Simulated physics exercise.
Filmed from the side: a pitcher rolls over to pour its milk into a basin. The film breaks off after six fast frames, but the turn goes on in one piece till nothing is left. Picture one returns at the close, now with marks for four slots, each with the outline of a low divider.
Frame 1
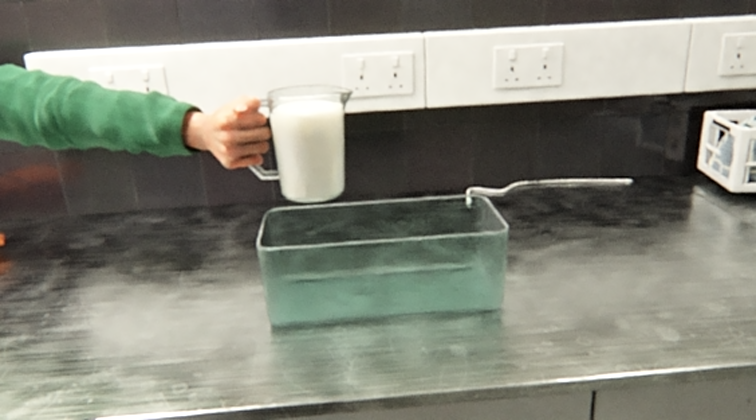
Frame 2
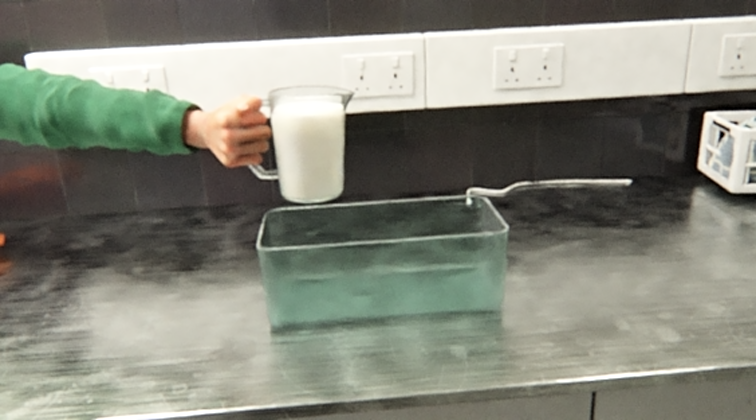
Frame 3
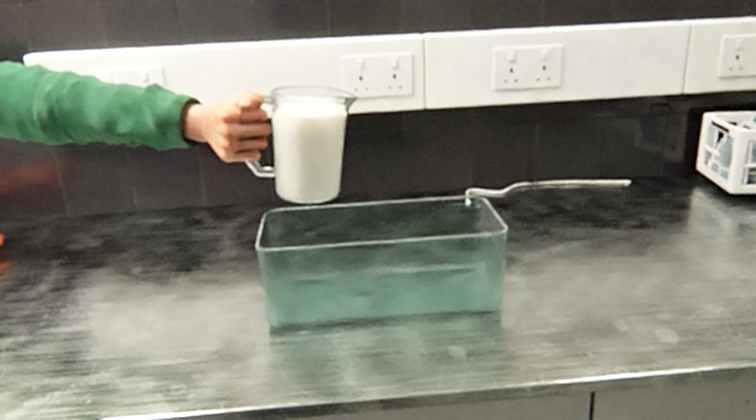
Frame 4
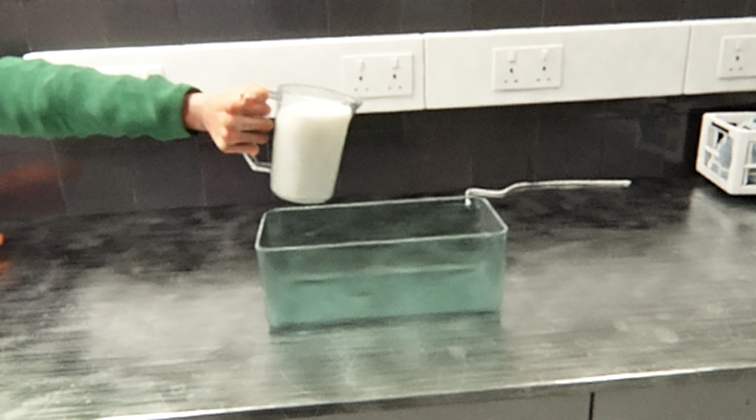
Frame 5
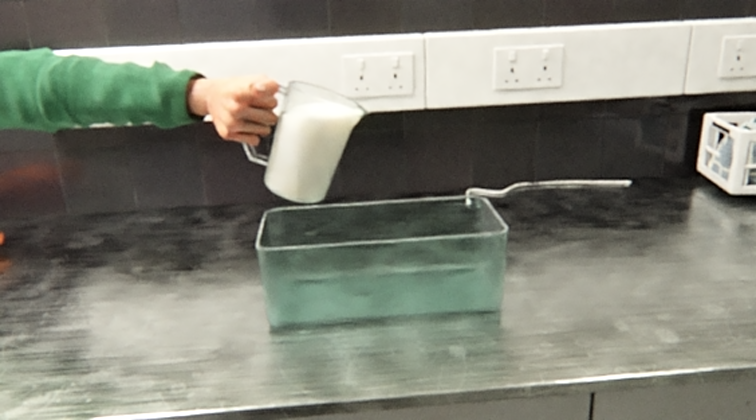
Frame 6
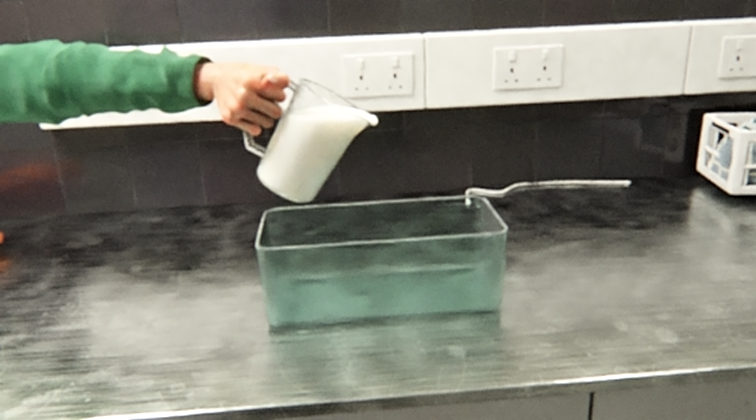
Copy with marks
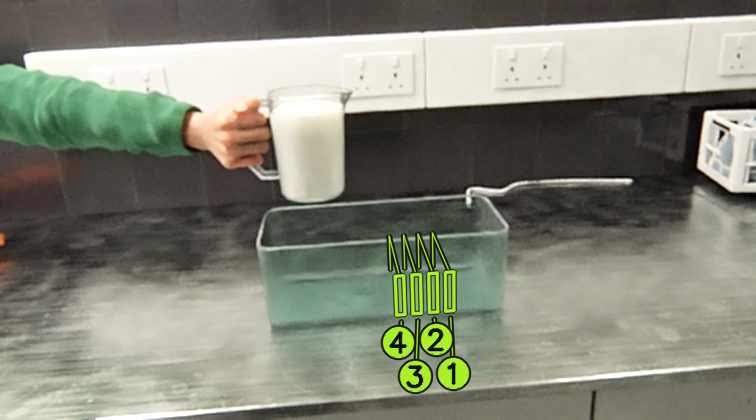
A hand in a green sleeve holds a clear pitcher of white milk above a dark, streaked countertop, seen from the side by a still camera. Below it sits a clear rectangular basin of greenish liquid, with a thin rod behind, white wall sockets above and a white rack at right. The pitcher stays upright, then the hand tilts it rightward until milk reaches its lip.
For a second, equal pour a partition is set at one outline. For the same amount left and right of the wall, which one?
Choose 3.
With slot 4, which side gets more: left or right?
The right one.
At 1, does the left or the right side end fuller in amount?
More ends on the left.
On the marked copy, 1 at (450, 317); 2 at (434, 318); 3 at (417, 319); 4 at (401, 321).
Choosing 1, about 96 % ends left of the wall and 2 % right of it.
Choosing 2, about 80 % ends left of the wall and 17 % right of it.
Choosing 3, about 49 % ends left of the wall and 50 % right of it.
Choosing 4, about 24 % ends left of the wall and 75 % right of it.
